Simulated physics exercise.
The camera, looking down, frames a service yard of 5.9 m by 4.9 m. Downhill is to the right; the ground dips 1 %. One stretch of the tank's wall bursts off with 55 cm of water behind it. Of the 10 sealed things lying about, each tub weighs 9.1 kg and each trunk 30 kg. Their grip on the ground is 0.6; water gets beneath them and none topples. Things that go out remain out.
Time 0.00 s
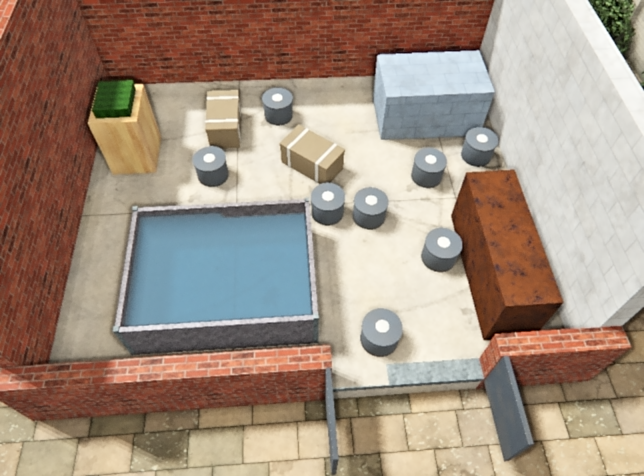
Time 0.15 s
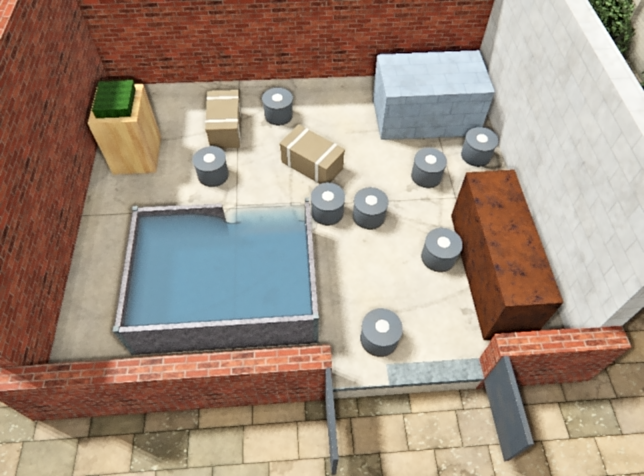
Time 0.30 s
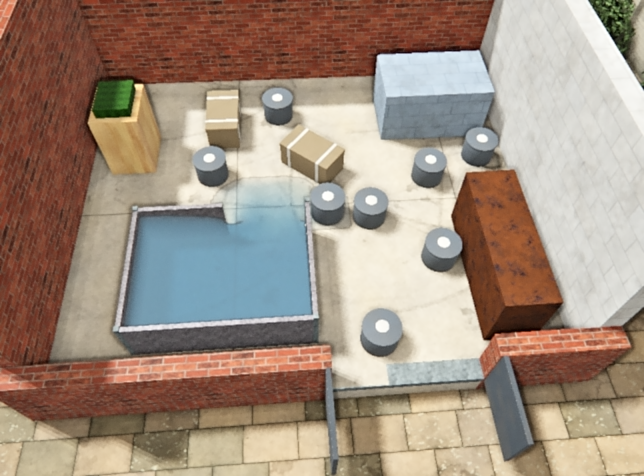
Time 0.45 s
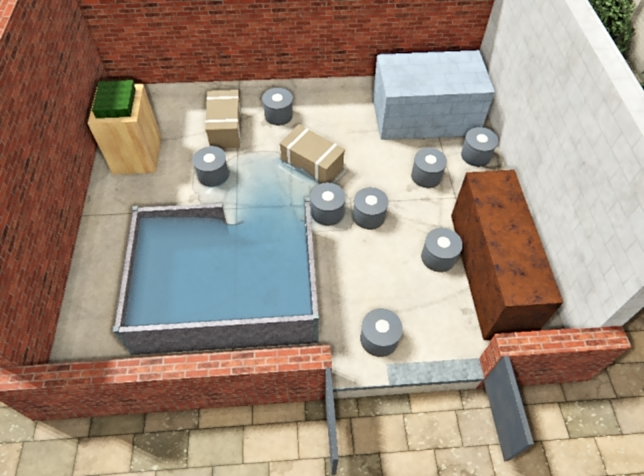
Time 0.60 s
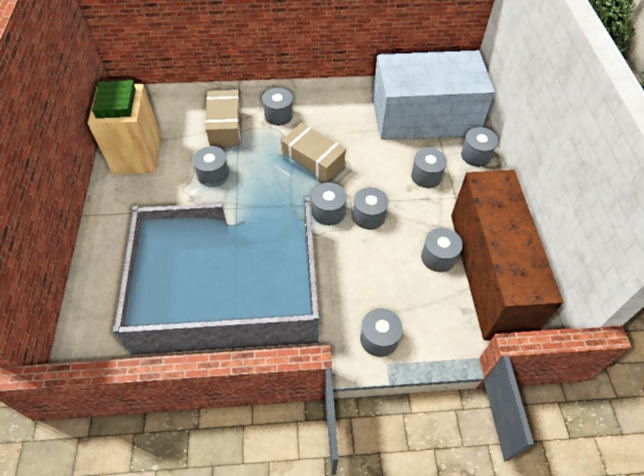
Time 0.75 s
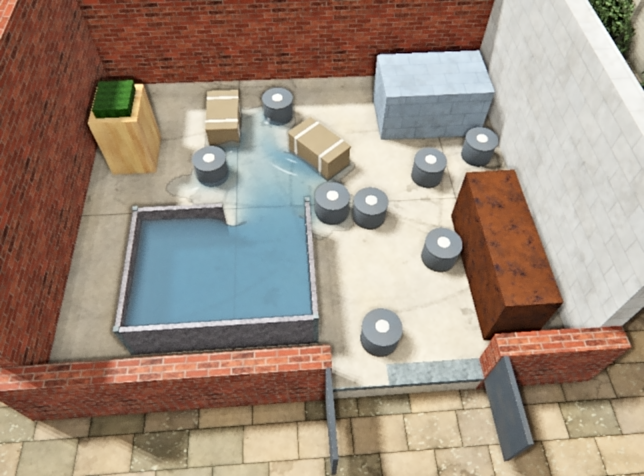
A blue-filled rectangular tank stands at the left of a paved yard walled in red brick and pale grey, seen from above by a still camera. Grey round tubs and two tan boxes sit beyond and beside it, with a green-topped wooden block, a pale blue block and a rusty brown one. The tank's far wall opens near its right corner, water spreads backward across the floor, and the nearer tan box shifts slightly right.
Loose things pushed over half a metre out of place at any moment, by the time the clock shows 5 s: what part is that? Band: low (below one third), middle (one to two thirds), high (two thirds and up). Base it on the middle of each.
Middle.
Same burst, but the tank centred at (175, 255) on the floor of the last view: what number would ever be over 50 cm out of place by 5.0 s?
Count: 3.
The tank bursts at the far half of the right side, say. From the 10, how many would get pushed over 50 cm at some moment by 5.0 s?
The answer then is 3.
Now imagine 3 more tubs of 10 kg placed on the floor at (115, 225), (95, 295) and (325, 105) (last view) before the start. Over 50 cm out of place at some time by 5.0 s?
Respectively: Doesn't reach it; doesn't reach it; tops it.
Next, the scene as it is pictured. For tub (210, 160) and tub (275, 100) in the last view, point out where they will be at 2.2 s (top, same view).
First one near (181, 155), second near (302, 65).
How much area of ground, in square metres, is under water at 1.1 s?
Somewhere about 8.5 m2, give or take.
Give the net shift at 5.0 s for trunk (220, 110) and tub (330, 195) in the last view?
The first ends 140 centimetres from its start and the second 40 centimetres.
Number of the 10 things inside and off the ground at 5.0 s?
The count is 5.
After 1.1 s 1 of 10 are over 50 cm from their spots; 0 afloat.
After 2.2 s 3 of 10 are over 50 cm from their spots; 1 afloat.
After 3.5 s 3 of 10 are over 50 cm from their spots; 3 afloat.
After 5.0 s 4 of 10 are over 50 cm from their spots, and 4 have been at some point; 5 afloat.
